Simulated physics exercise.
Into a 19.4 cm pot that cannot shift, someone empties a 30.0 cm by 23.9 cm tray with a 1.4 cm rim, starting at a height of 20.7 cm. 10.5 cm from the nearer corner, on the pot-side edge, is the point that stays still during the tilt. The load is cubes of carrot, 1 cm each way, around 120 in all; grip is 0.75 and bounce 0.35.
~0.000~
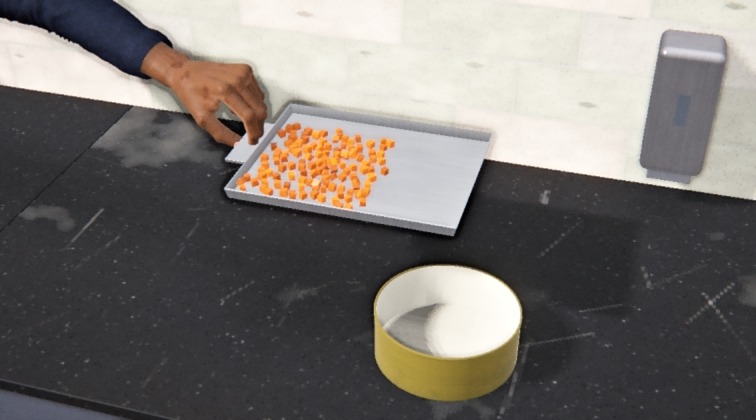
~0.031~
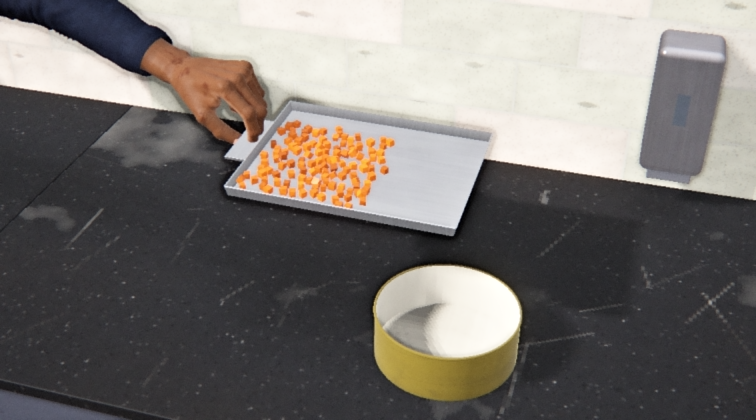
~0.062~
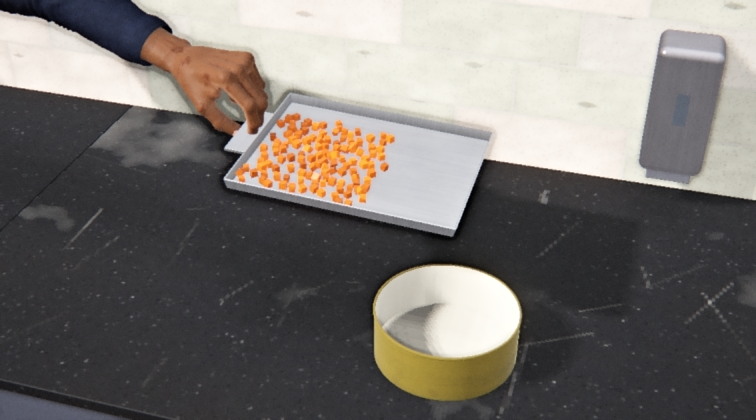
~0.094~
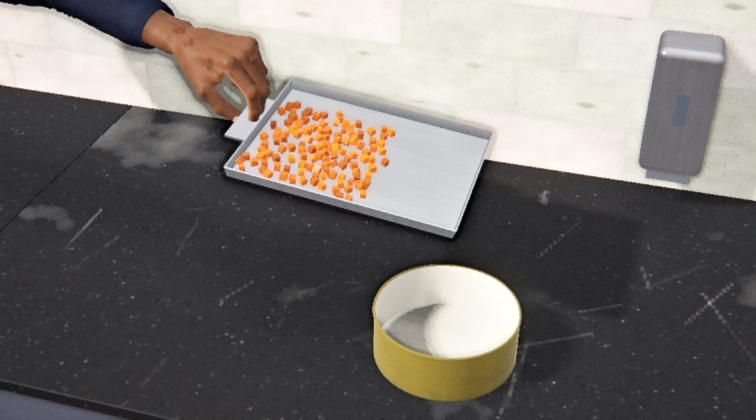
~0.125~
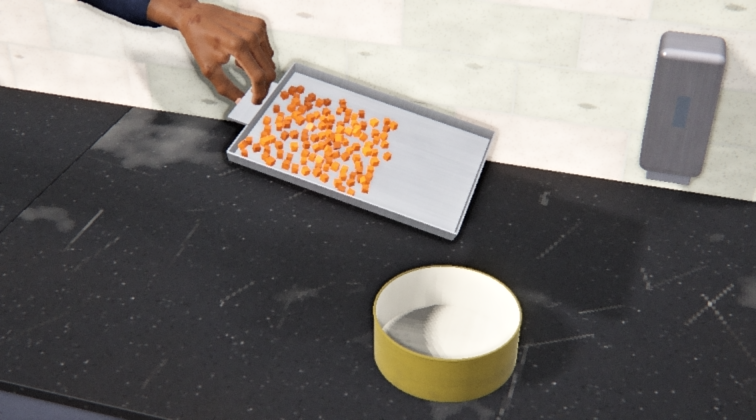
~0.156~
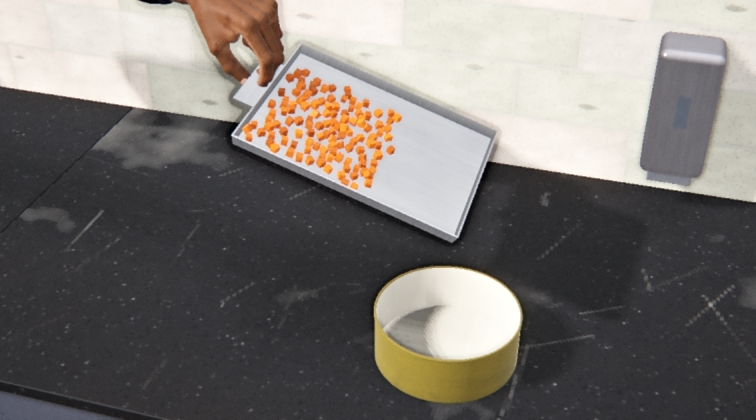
A gray tray scattered with small orange cubes lies on a dark countertop, then tilts gradually as a hand raises its left end, its right end staying low behind a yellow pot while the cubes keep their places on it.
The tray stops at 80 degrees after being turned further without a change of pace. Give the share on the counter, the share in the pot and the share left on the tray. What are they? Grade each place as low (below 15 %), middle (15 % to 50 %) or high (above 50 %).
Counter - high; pot - middle; tray - low.
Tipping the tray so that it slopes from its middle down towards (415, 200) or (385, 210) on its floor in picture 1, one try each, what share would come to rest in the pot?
Approximately 65 percent, then 50 percent.
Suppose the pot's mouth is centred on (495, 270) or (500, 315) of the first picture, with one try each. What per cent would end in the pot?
I'd say close to 25 percent for the first spot and 65 percent for the second.
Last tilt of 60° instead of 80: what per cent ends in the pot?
Estimate: Roughly 35 percent.
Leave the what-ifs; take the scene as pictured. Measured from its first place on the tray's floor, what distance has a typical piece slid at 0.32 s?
Displacement on the tray: Roughly 0 cm.
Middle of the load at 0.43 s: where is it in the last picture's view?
At about (433, 96).
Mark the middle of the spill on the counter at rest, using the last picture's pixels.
Middle of the spill at rest: Roughly (635, 397).
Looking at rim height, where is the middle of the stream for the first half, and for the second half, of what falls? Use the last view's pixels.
(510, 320) or so first, later (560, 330).
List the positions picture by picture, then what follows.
Tray tilt 0 degrees, front corners at (228, 188) and (454, 226); middle of the pieces at (319, 163); pot at (448, 309), in the first picture.
Tray tilt 1 degrees, front corners at (228, 185) and (453, 226); middle of the pieces at (319, 161), in the second picture.
Tray tilt 3 degrees, front corners at (227, 178) and (453, 227), lowest corner right front; middle of the pieces at (318, 156), in the third picture.
Tray tilt 7 degrees, front corners at (228, 166) and (454, 229), lowest corner right front; middle of the pieces at (319, 147), in the fourth picture.
Tray tilt 13 degrees, front corners at (230, 151) and (455, 232), lowest corner right front; middle of the pieces at (322, 136), in the fifth picture.
Tray tilt 19 degrees, front corners at (236, 135) and (456, 234), lowest corner right front; middle of the pieces at (326, 124); pot at (448, 310). The tray's pace is about 200 degrees a second, in the sixth picture.
After 0.32 s, tilt 52 degrees; the tray holds 100 %, the pot 0 %.
Then, at 0.43 s, tilt 73 degrees; the tray holds 100 %, the pot 0 %.
After 0.67 s, tilt 80 degrees; the tray holds 0 %, the pot 25 %.
At rest (1.9 s), counter 70 %, pot 30 %, tray 0 %.
